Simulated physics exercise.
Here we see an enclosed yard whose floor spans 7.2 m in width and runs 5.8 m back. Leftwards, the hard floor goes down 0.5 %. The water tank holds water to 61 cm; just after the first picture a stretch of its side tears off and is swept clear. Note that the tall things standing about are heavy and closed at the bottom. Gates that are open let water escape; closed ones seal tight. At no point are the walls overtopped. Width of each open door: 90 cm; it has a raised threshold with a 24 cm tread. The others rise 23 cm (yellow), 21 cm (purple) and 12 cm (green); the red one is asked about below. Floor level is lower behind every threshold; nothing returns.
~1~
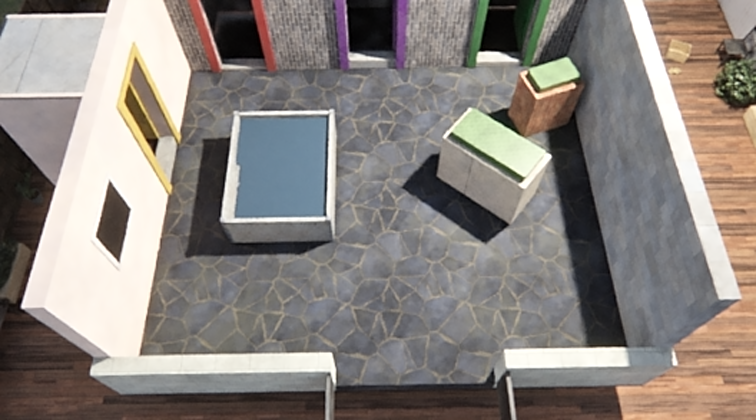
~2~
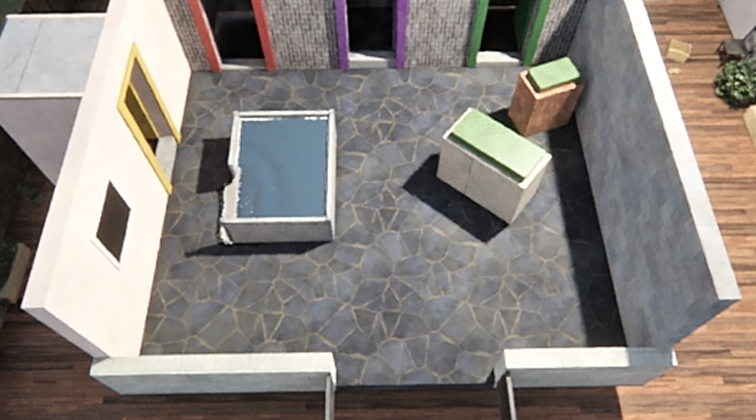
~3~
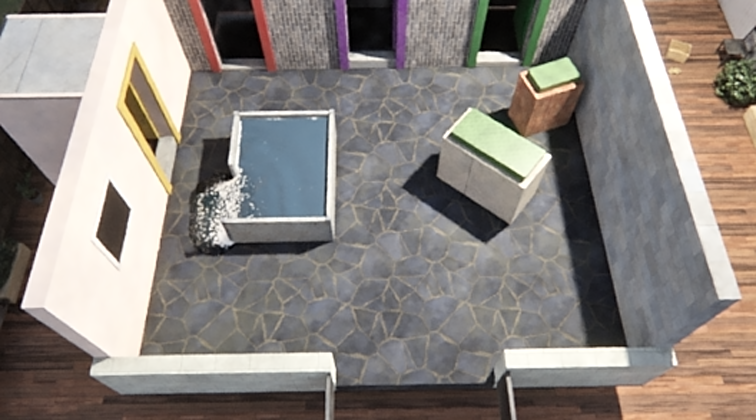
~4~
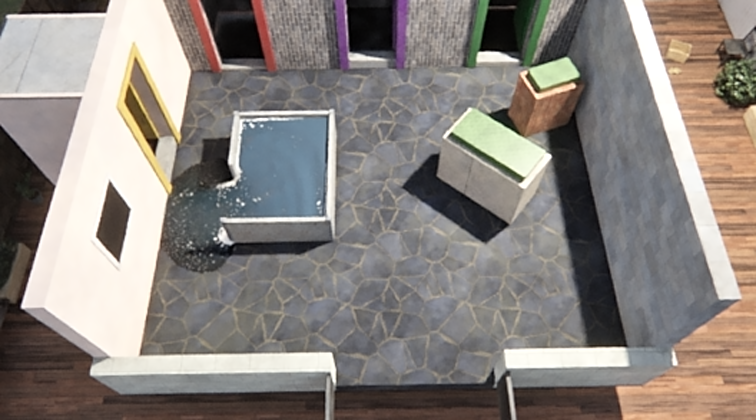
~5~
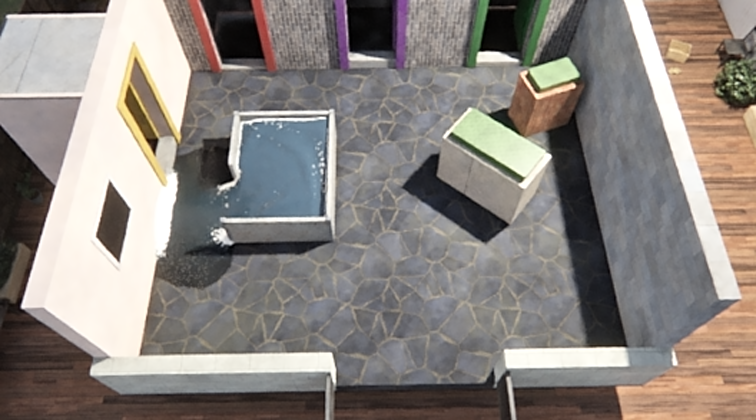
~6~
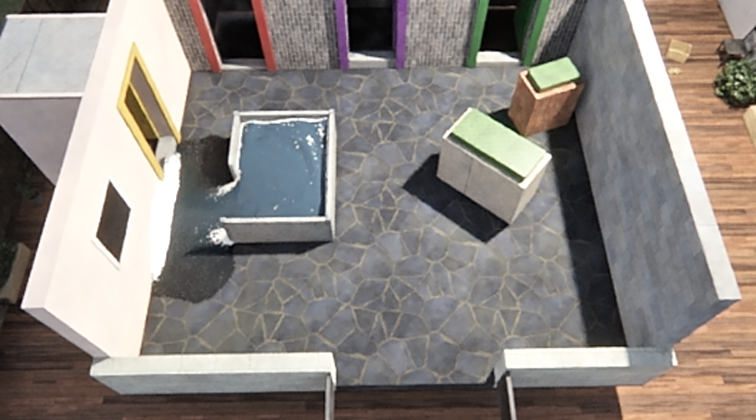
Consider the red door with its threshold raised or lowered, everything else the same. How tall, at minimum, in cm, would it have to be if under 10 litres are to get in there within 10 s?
It would need to be about 14.5 cm tall.
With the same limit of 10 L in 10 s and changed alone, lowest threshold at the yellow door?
At the yellow door you'd want roughly 20 cm.
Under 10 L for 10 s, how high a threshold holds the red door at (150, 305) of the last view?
Minimum: Close to 15 cm.
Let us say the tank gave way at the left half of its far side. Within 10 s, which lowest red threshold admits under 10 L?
Estimate: Near 28 cm.
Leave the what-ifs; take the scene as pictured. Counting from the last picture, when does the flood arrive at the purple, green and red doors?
Times: Purple 2.6 seconds, green 4.5 seconds, red 1.2 seconds.
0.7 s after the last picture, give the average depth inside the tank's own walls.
The mean depth is roughly 39 cm.
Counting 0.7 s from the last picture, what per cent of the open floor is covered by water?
Wet share: Near 15 %.
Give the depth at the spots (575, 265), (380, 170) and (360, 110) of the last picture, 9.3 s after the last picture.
In that order: 5, 4 and 3 cm.
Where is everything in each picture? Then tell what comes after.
The water tank at (281, 166) is whole and still, 61 cm deep; the red door at (234, 31) is dry, in the first frame.
The gap is at (235, 207), the front 0.2 m out at (221, 228); the back of the water tank holds 61 cm, in the second frame.
The gap is at (236, 207), the front 0.7 m out at (195, 207); the back of the water tank holds 61 cm, in the third frame.
Water pours out at (236, 207) and has run 1.2 m, to (162, 233); about 7 cm deep outside, 57 cm at the back, in the fourth frame.
The gap is at (236, 207), the front 1.3 m out at (175, 163); the back of the water tank holds 51 cm, in the fifth frame.
The gap is at (236, 207), the front 1.5 m out at (177, 149); the back of the water tank holds 52 cm; 2.1 m in a straight line remain to the red door at (234, 31), in the sixth frame.
Then, 0.7 s after the last picture water covers 15 % of the floor, deepest (42 cm) near (164, 220); it has not reached the red door.
Then, 2.3 s after the last picture water covers 35 % of the floor, deepest (28 cm) near (137, 372); 16 cm at the red door, 36 litres in over its 6 cm threshold.
Then, 9.3 s after the last picture water covers 95 % of the floor, deepest (8 cm) near (137, 372); 5 cm at the red door, 119 litres in over its 6 cm threshold.
At the red door as built, the water peaked near 17 cm, 2.1 s after the last picture.
With a threshold of 12.5 cm, 22 litres would have come in within the 10 s; with 16.5 cm, 3 litres. So under 10 litres takes about 14.5 cm.
